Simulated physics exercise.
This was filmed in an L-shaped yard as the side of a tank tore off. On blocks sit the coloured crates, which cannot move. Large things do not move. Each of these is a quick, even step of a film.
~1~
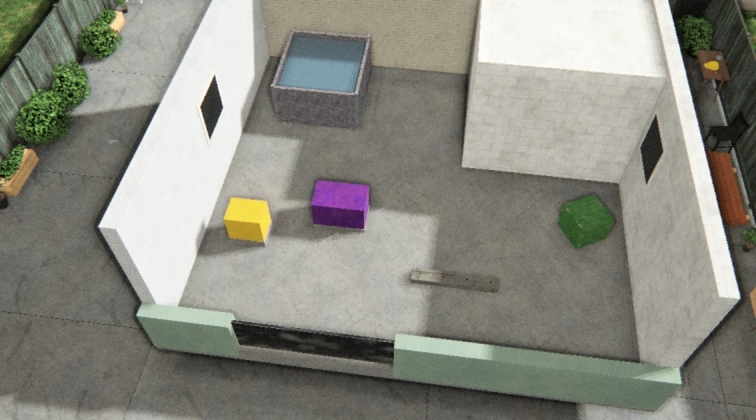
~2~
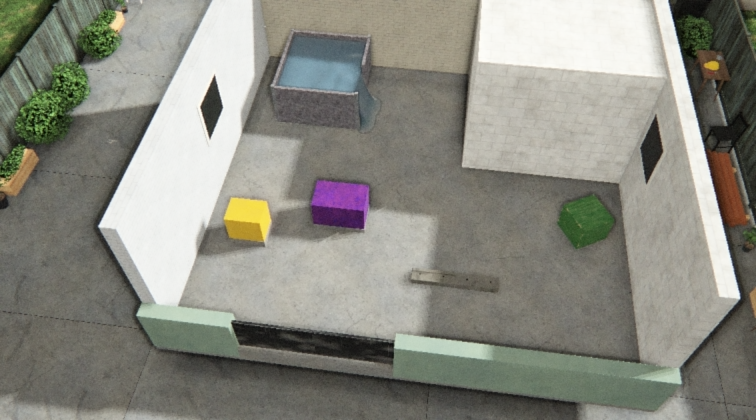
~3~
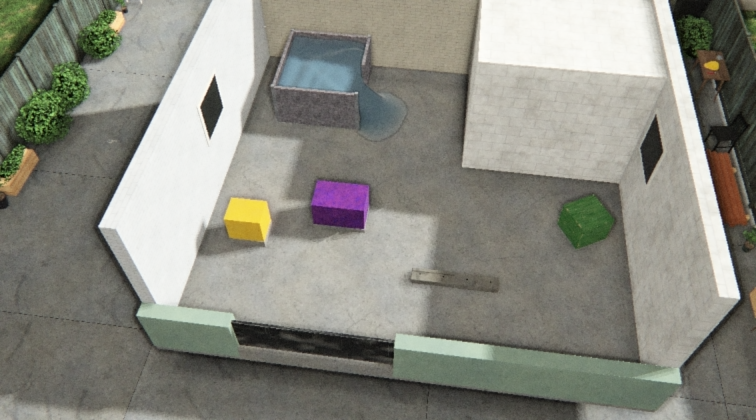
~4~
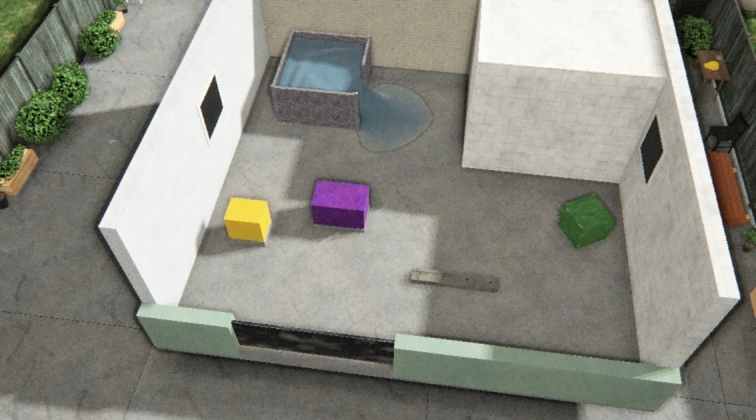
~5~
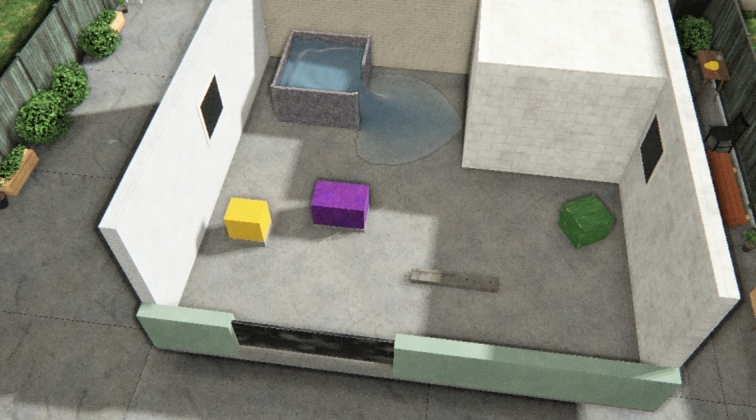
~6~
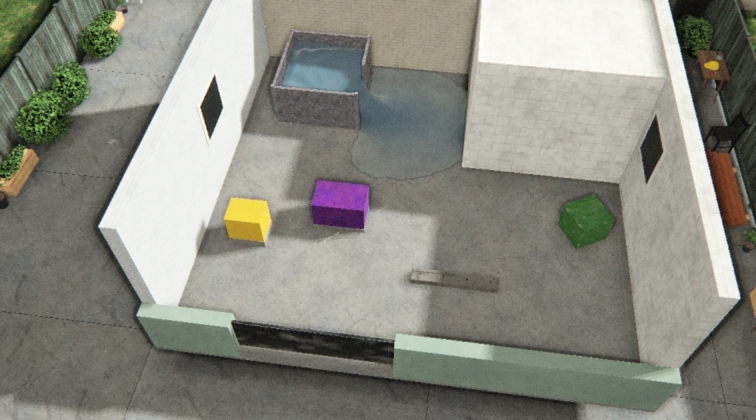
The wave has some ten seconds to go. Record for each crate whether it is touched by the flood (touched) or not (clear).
At the end, the yellow crate is protected by its plinth. The purple crate is protected by its plinth. The green crate is not protected by its plinth.
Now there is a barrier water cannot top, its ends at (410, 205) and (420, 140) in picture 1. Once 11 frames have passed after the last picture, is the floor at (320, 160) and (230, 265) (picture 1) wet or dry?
In order, I'd call them bare and bare.
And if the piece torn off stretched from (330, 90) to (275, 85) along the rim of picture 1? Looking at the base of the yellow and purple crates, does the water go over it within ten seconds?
The yellow one is reached; the purple one is reached.
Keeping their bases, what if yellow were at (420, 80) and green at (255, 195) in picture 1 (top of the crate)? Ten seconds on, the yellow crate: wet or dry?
The yellow crate is flooded.
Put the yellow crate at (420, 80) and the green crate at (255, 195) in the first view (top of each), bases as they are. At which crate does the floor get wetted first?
From the scene, I'd name the yellow-painted one.
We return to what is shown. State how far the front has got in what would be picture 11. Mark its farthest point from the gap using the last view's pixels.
Somewhere close to (516, 224).
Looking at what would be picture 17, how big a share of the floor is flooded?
Around 35 in a hundred.
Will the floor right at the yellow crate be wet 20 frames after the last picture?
My call for yellow crate: Remains dry.
A moment on, water covers 20 % of the floor; the yellow crate not reached, the purple crate water round its plinth, the green crate not reached.
Next, water covers 35 % of the floor; the yellow crate not reached, the purple crate water round its plinth, the green crate water round its plinth.
Then, water covers 55 % of the floor; the yellow crate not reached, the purple crate water round its plinth, the green crate water round its plinth.
Later, water covers 75 % of the floor; the yellow crate not reached, the purple crate water round its plinth, the green crate water round its plinth.
In the end, water covers 90 % of the floor; the yellow crate stayed above the water, the purple crate stayed above the water, the green crate was topped.
